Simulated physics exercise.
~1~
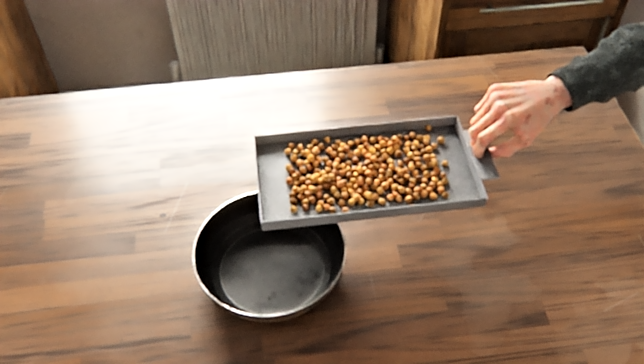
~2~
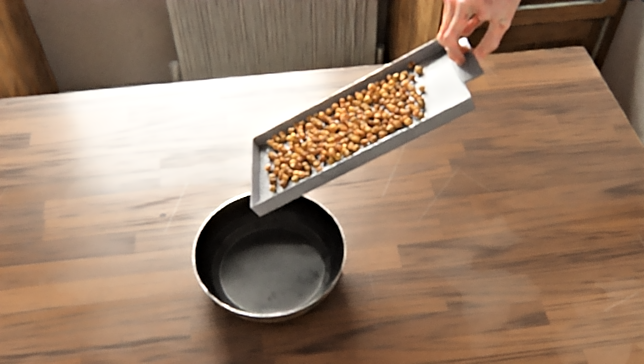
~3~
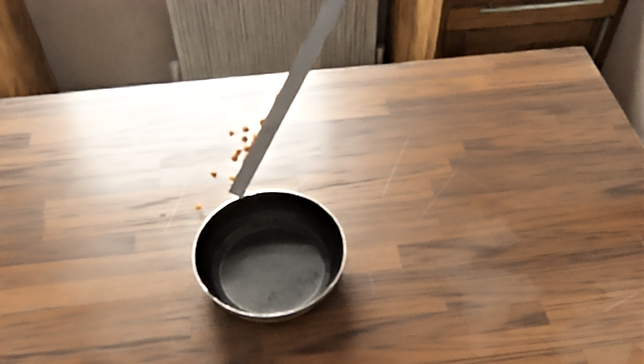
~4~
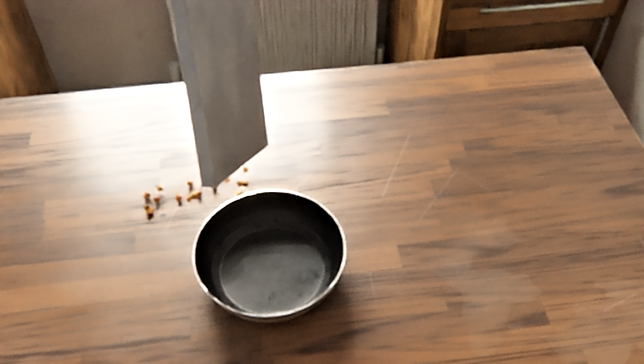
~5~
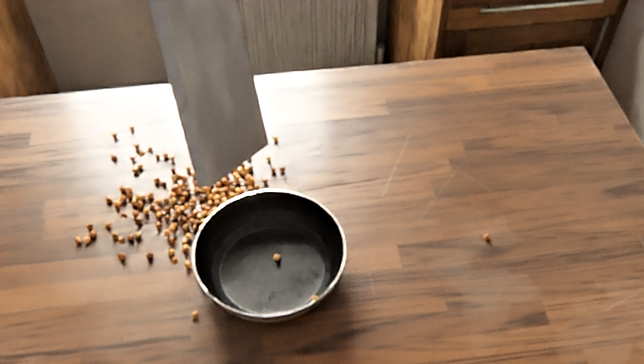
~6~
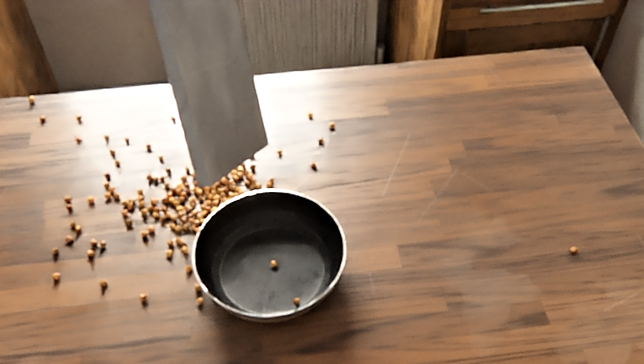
A hand lifted and tipped a gray tray of roasted chickpeas beside a black pan on a wooden table, but as it tilted steeply, nearly all of them spilled behind and left of the pan, leaving it almost empty.
